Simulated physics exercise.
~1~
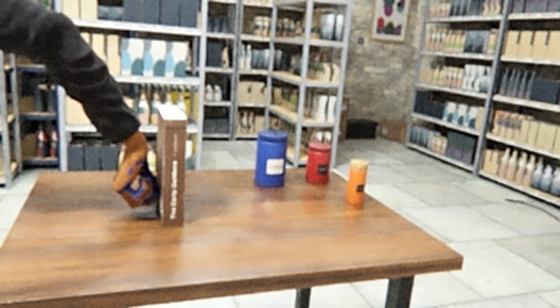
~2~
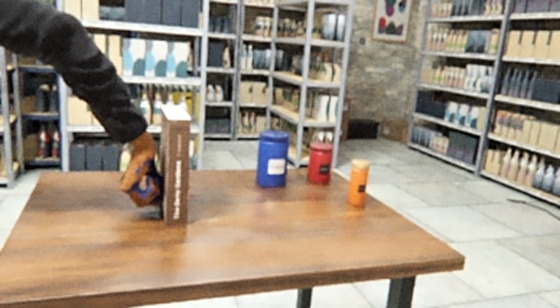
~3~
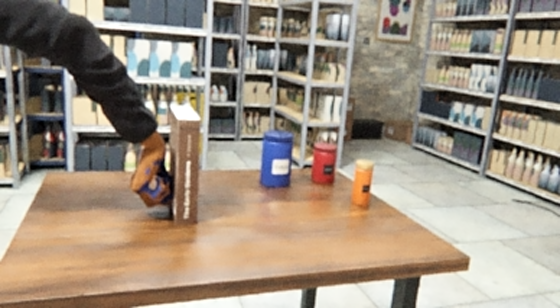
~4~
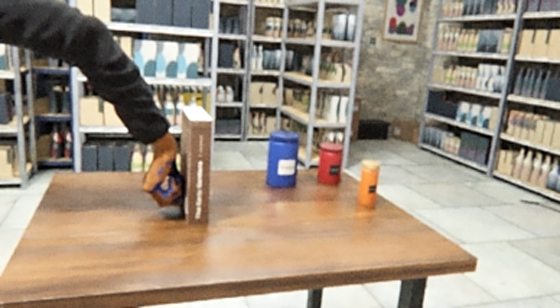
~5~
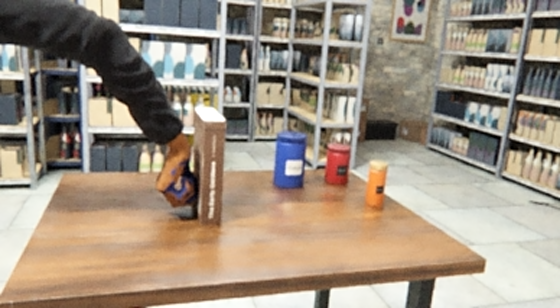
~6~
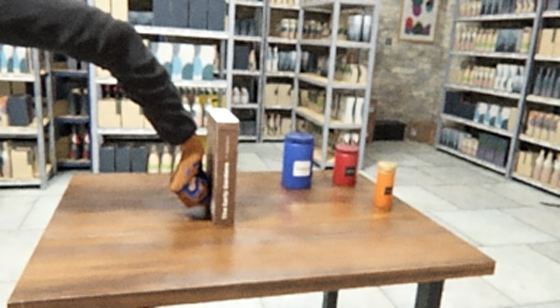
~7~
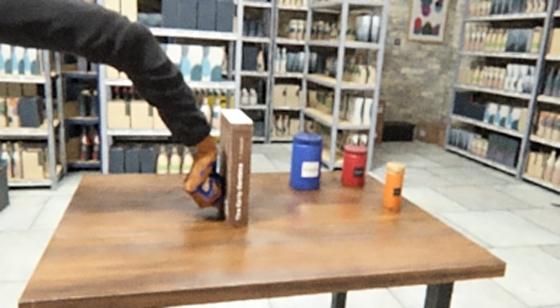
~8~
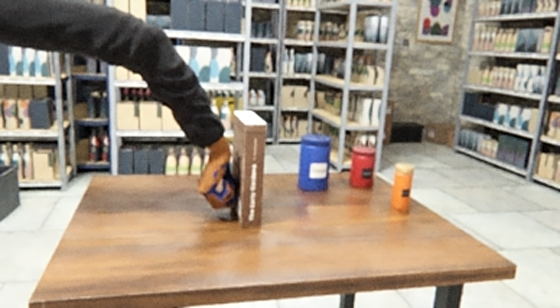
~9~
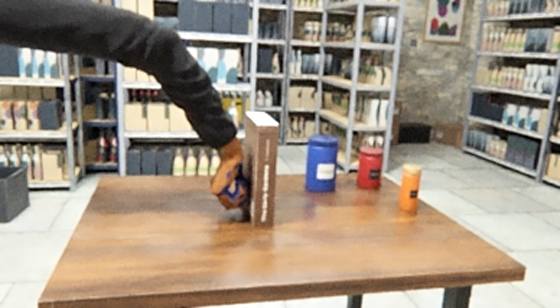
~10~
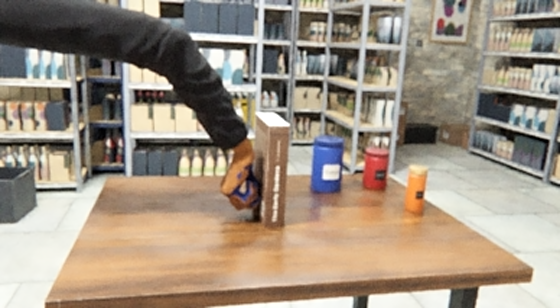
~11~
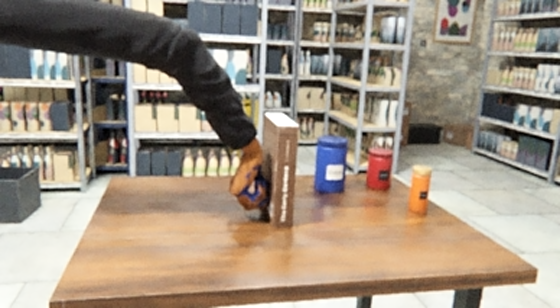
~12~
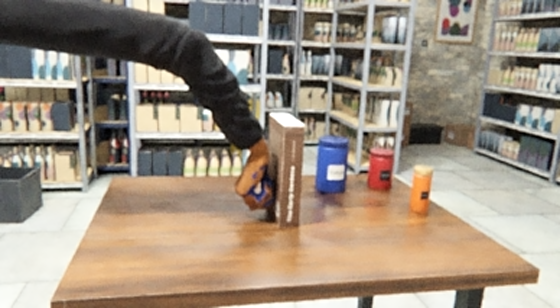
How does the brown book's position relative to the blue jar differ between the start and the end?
At the start the brown book stands well to the left of the blue jar, and by the end it has been pushed right so that only a smaller gap is left between them.
